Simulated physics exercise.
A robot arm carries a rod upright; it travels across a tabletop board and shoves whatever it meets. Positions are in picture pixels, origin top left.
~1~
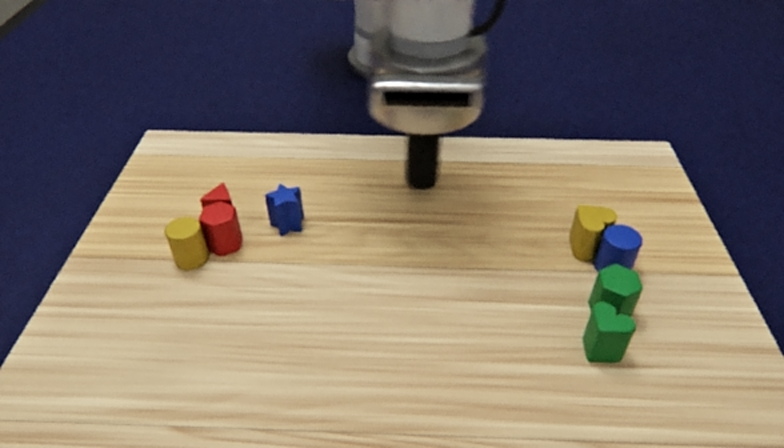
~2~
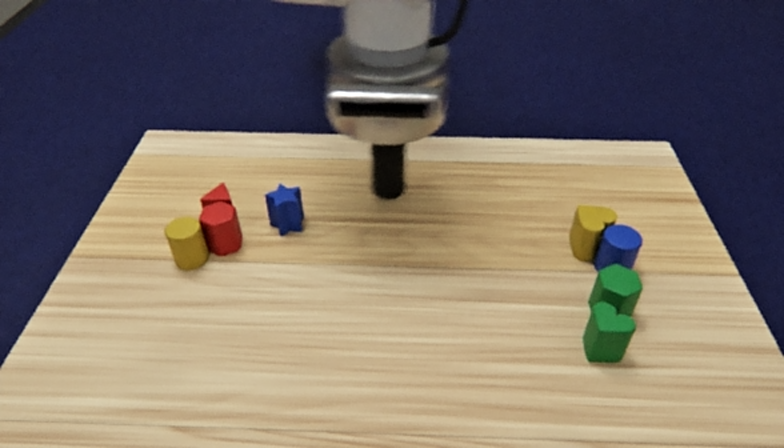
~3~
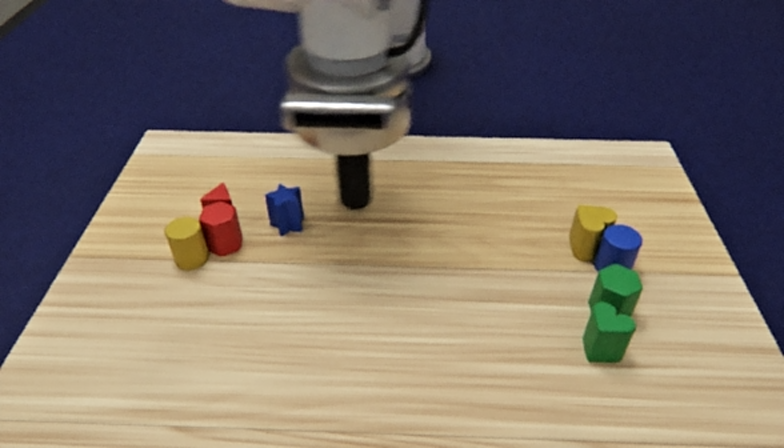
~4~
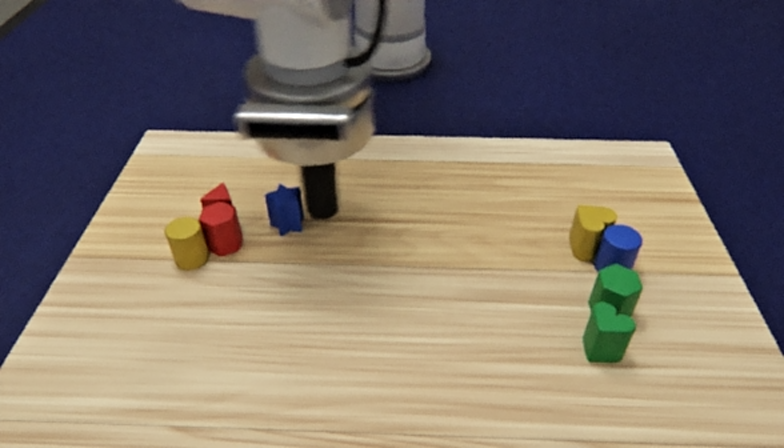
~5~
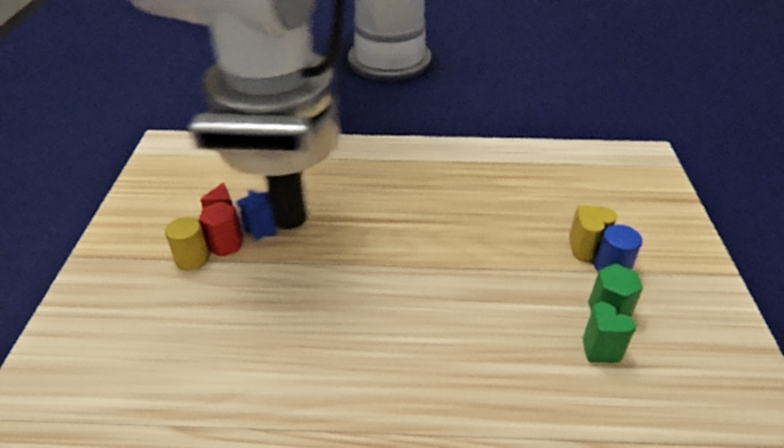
Robot arm with a black rod sweeping left across a wooden table and pushing a blue star block toward the red blocks.
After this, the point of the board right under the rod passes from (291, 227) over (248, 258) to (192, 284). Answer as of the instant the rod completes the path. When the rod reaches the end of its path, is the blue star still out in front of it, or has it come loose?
It will get left beside or behind the rod.
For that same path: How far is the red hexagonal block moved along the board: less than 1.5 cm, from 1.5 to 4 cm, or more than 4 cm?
It is going to finish 1.5 to 4 cm from where it is now.
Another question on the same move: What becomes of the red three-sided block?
Left in place.
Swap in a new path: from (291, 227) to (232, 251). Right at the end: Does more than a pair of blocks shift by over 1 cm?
Yes - that is the case.
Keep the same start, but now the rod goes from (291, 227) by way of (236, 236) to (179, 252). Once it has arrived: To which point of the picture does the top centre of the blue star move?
The middle of the upper face of the blue star will lie at about (137, 220) in the picture.
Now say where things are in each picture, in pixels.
In the first picture, rod tip (422, 180); block tops, yellow circular block (182, 227); red hexagonal block (217, 213); red three-sided block (217, 193); blue star (283, 194).
In the second picture, rod (388, 190); blocks unchanged.
In the third picture, rod (355, 199); blocks unchanged.
In the fourth picture, rod (322, 208); blocks unchanged.
In the fifth picture, rod (290, 218); yellow circular block (182, 227); red hexagonal block (217, 213); red three-sided block (217, 193); blue star (255, 199).
On the path given first. One third of the way, rod (261, 238); yellow circular block (168, 230); red hexagonal block (198, 213), turned 15° clockwise; blue star (230, 208), turned 30° clockwise.
Two thirds of the way, rod (229, 260); yellow circular block (161, 230); red hexagonal block (189, 210), turned 15° clockwise; blue star (223, 213), turned 75° clockwise.
At the end, rod (189, 275); yellow circular block (161, 230); red hexagonal block (189, 210), turned 15° clockwise; red three-sided block in place; blue star (223, 213), turned 70° clockwise.
